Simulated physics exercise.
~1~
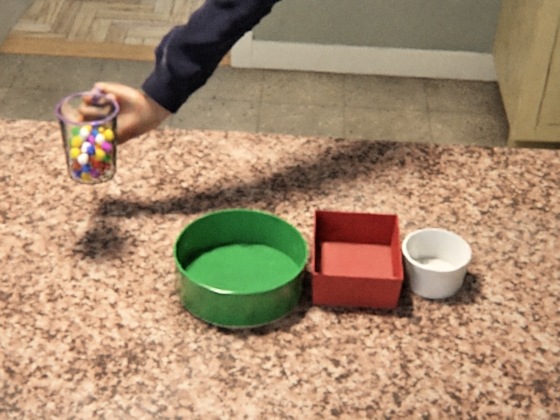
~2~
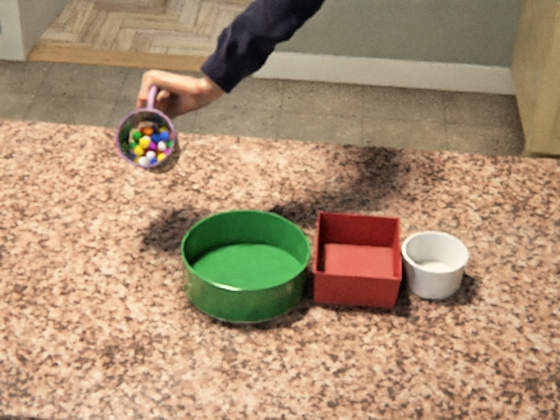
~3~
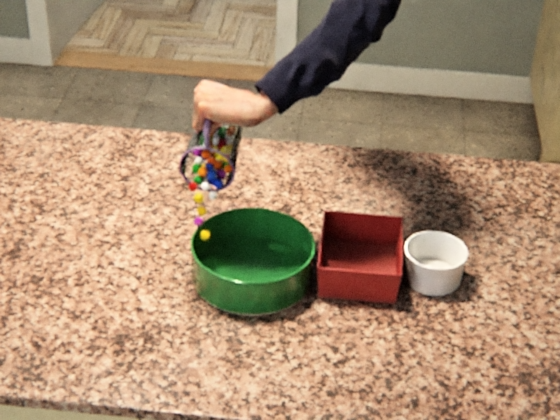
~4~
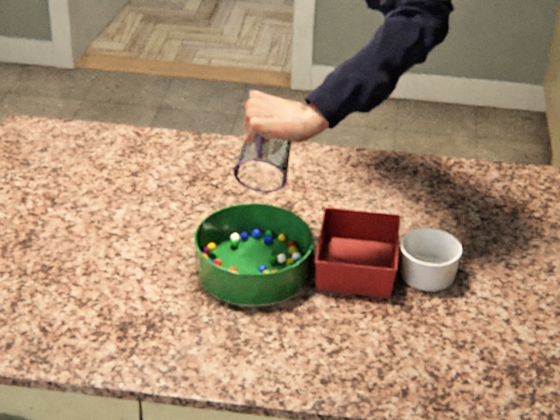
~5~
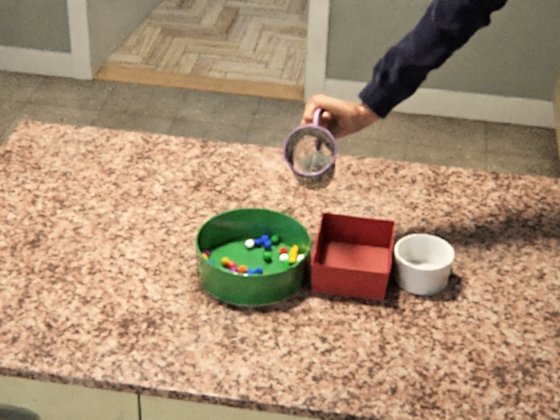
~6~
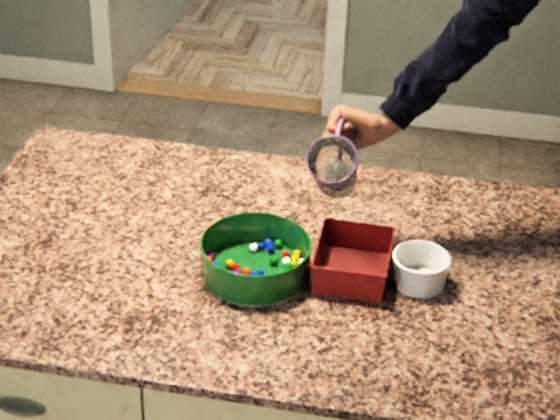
A hand tips a clear cup, pouring colourful marbles into the green pot, then moves right.
